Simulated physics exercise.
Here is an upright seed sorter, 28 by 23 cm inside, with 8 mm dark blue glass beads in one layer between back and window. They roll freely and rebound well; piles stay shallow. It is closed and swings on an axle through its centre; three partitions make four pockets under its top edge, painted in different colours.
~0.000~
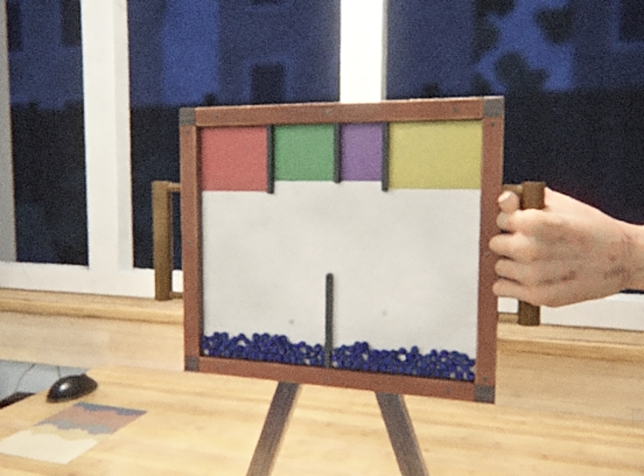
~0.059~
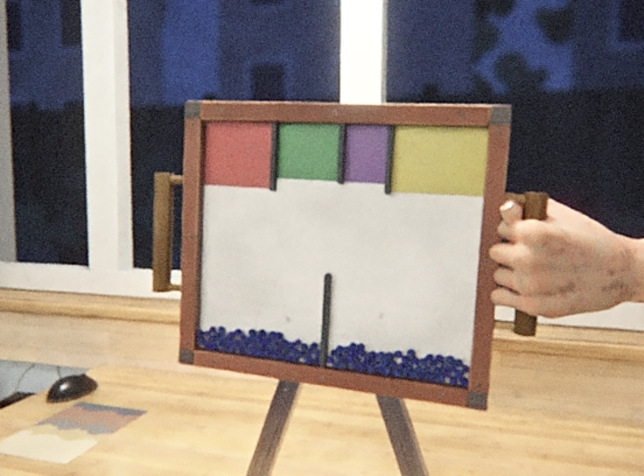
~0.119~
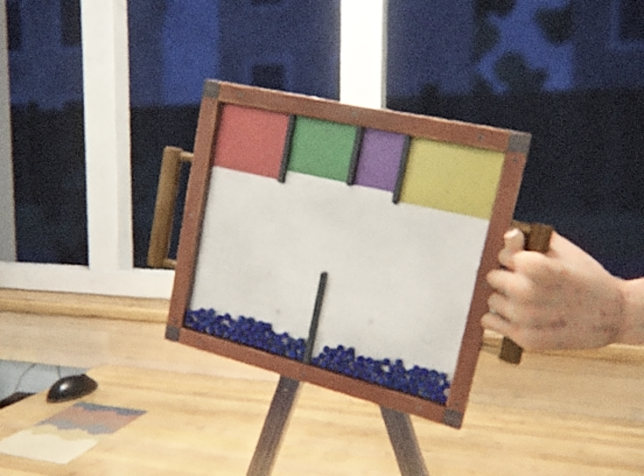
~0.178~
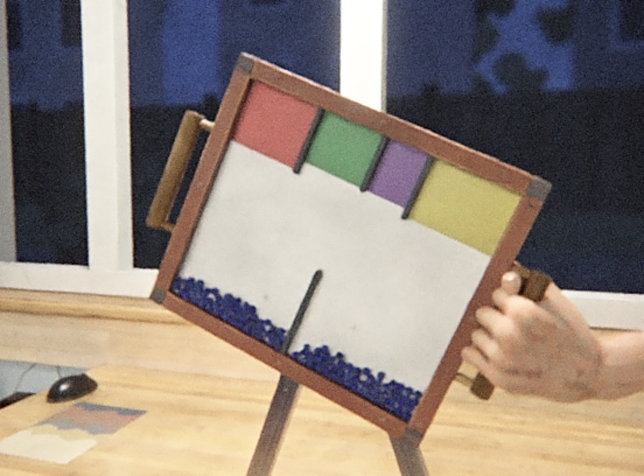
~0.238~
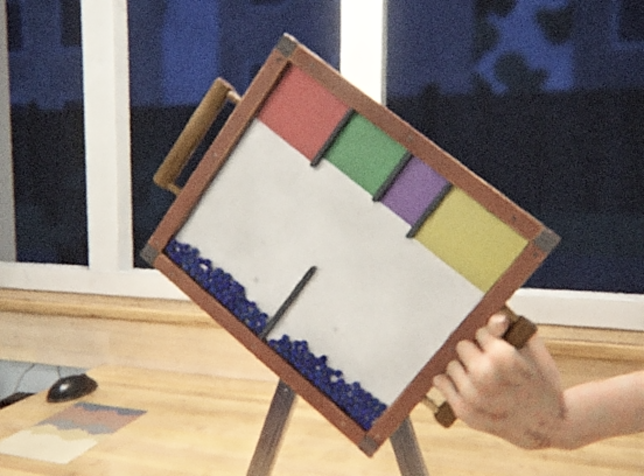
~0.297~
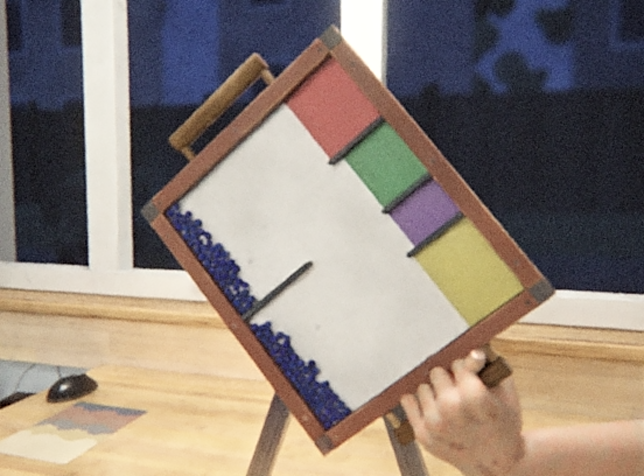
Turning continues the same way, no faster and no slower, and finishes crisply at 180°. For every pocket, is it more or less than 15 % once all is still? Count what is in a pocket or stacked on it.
Yellow more, purple less, red less, green more than 15 %.
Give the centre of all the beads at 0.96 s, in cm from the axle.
Some 4 cm left and 9 cm below.
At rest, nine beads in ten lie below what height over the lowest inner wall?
Roughly 4 cm.
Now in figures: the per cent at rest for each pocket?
Yellow pocket: 50; purple pocket: 5; red pocket: 0; green pocket: 45.
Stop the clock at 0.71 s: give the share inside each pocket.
Yellow pocket: 10; purple pocket: 5; red pocket: 0; green pocket: 5.
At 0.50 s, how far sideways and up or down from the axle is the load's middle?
Some 10 cm left and 2 cm below.
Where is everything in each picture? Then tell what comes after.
The first picture shows level, about 100 beads; beads' middle (331, 354); highest (357, 344); yellow (434, 154), purple (362, 151), red (235, 158), green (305, 152); walls (329, 369) to (329, 275).
The second picture shows turned 3° clockwise; beads' middle (327, 354); highest (262, 333).
The third picture shows turned 11° clockwise; beads' middle (313, 351); highest (202, 311).
The fourth picture shows turned 24° clockwise; beads' middle (294, 344); highest (178, 279).
The fifth picture shows turned 37° clockwise; beads' middle (274, 332); highest (174, 242).
The sixth picture shows turned 50° clockwise; beads' middle (258, 317); highest (176, 207); yellow (468, 270), purple (425, 211), red (333, 108), green (386, 163); partition tips (331, 163), (385, 211), (410, 254).
After 0.50 s it has turned 95°, the beads' middle is 10 cm left of and 2 cm below the axle; inside pockets, nothing yet.
After 0.96 s it has turned 180°, the beads' middle is 4 cm left of and 9 cm below the axle; inside pockets, yellow 50 %, purple 5 %, green 45 %.
Settled by 1.6 s, yellow 50 %, purple 5 %, red 0 %, green 45 %.
